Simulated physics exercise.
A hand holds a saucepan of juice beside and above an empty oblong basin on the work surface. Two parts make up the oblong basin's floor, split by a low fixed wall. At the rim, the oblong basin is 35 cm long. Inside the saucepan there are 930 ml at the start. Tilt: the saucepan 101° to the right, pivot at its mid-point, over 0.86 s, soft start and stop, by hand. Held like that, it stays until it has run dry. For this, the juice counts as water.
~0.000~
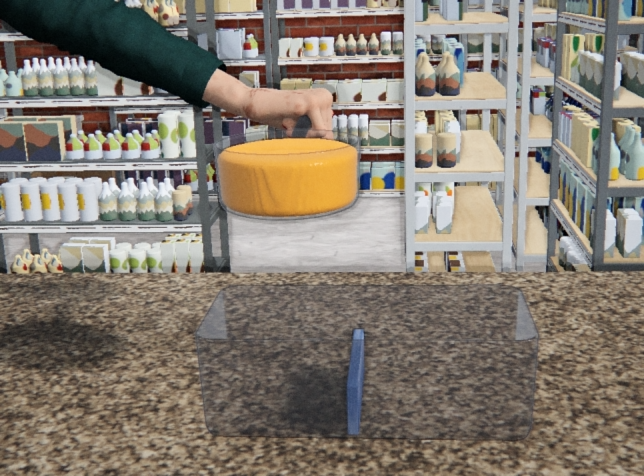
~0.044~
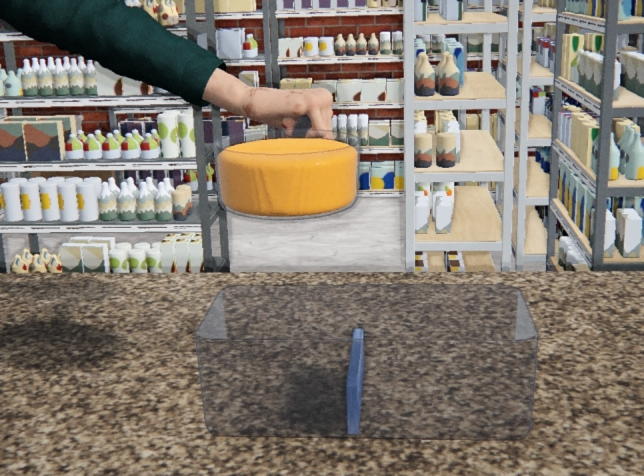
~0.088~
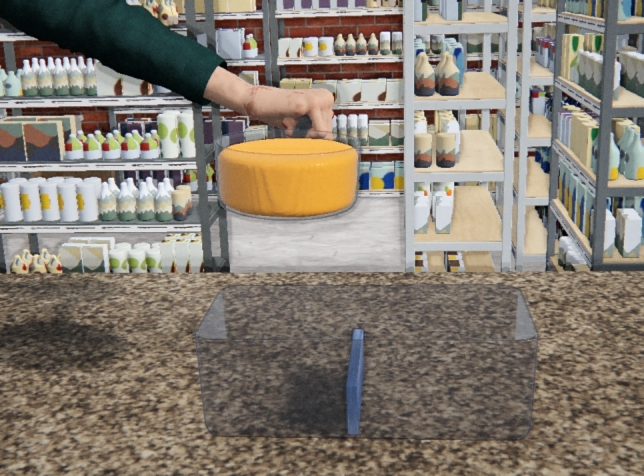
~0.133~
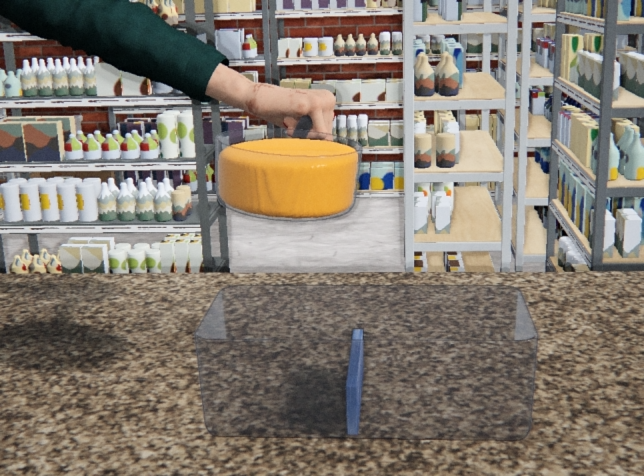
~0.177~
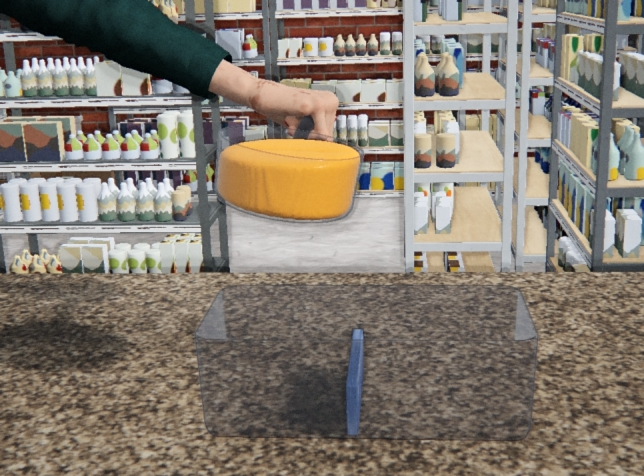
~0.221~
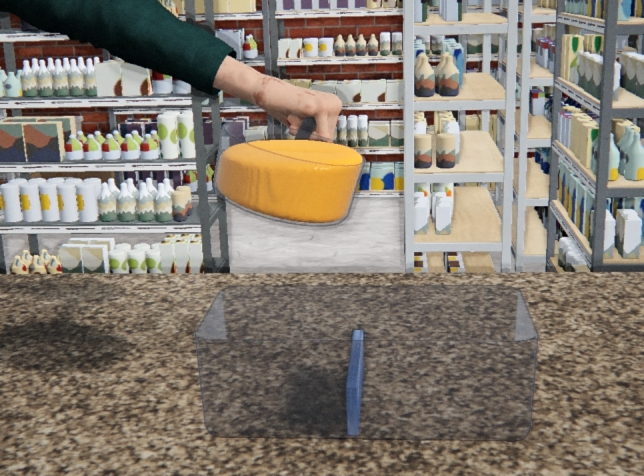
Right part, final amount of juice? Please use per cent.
95 per cent.
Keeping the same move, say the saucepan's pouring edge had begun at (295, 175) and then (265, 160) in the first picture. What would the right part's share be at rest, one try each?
Respectively 50 and 15 %.
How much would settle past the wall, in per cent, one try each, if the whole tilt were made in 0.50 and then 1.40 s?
I'd expect close to 90 per cent and then close to 95 per cent.
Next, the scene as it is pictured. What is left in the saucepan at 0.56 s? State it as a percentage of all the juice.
Still held: Roughly 40 % of the total.
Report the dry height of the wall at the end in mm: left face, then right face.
On the left it's about 56 mm; on the right, about 26 mm.
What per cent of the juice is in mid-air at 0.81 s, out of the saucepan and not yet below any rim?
About 9 % of the total.
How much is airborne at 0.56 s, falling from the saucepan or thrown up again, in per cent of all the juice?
About 42 per cent.
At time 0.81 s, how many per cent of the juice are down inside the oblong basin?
Around 84 parts in a hundred.
By 0.56 s the tilt is 74° and 40 per cent is still to pour, 0 is left of the wall and 17 right of it.
By 0.81 s the tilt is 100° and 7 per cent is still to pour, 1 is left of the wall and 83 right of it.
By 1.08 s the tilt is 101° and 1 per cent is still to pour, 4 is left of the wall and 93 right of it.
By 1.36 s the tilt is 101° and 0 per cent is still to pour, 4 is left of the wall and 95 right of it.
At rest 4 per cent lies left of the wall, 95 right of it and 1 outside.
